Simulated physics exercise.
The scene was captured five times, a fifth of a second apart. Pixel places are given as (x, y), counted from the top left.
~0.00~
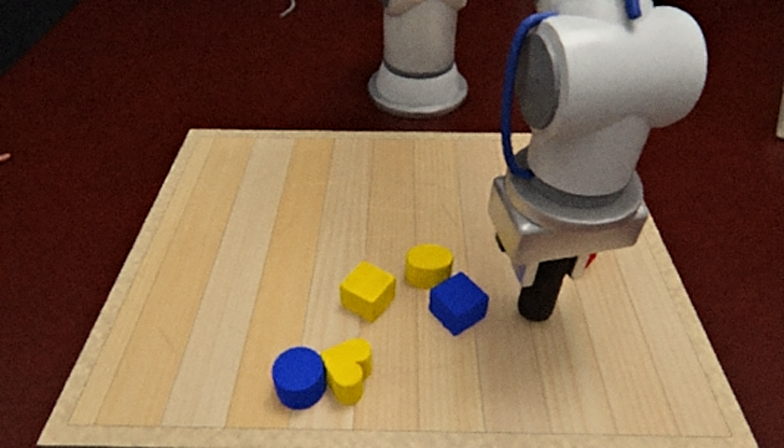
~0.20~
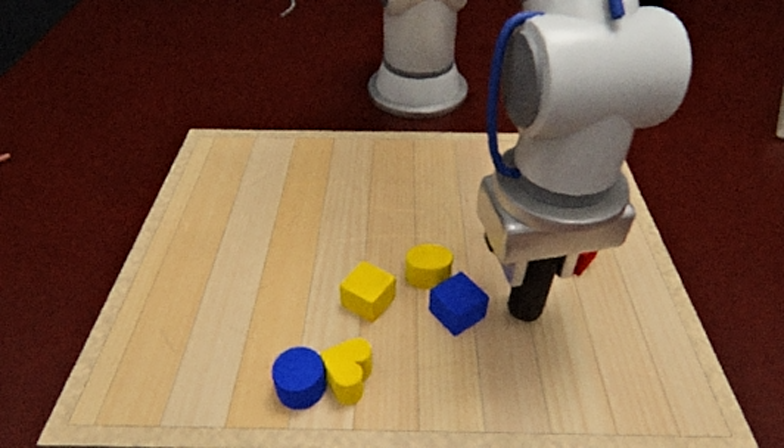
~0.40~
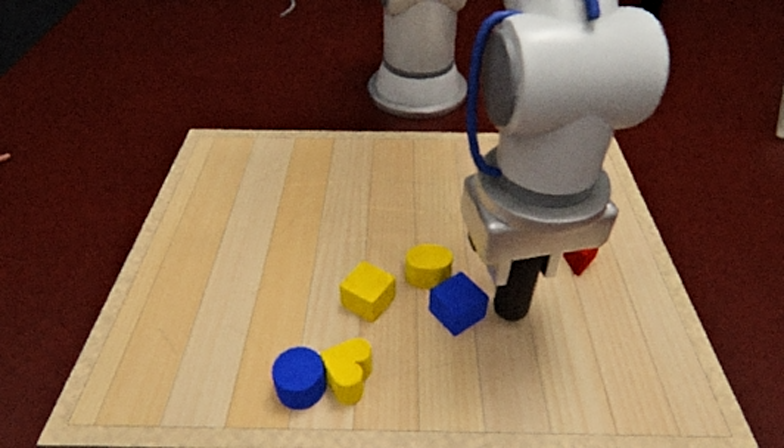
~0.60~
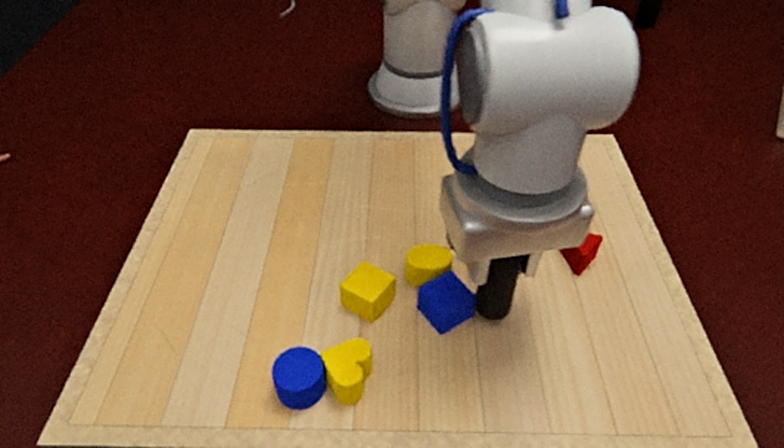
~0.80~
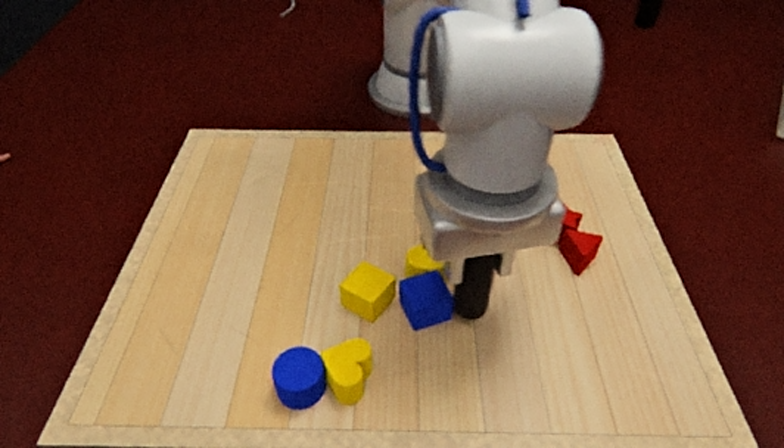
Robot arm moving left across a wooden board, its black pusher reaching a blue cube and sliding it left near yellow blocks.
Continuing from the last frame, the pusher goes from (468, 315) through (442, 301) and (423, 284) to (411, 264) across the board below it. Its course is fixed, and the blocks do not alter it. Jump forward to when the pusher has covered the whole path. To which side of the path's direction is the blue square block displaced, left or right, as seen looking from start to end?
It gets pushed left.
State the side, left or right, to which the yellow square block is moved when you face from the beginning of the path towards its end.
Gets pushed left.
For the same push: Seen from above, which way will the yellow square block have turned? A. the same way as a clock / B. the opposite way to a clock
My answer is option B.
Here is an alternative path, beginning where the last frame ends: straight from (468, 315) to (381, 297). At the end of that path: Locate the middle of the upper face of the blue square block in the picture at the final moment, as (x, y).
About (342, 274).
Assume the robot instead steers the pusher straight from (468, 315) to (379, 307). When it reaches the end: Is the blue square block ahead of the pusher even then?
Yes.
What follows on the original path. Halfway along, pusher (431, 284); yellow square block (353, 277), turned 35° anticlockwise; blue square block (395, 278), turned 15° clockwise; yellow oval (422, 246).
At the end, pusher (411, 256); yellow square block (345, 277), turned 55° anticlockwise; blue square block (385, 269); yellow oval (405, 220), turned 20° clockwise.
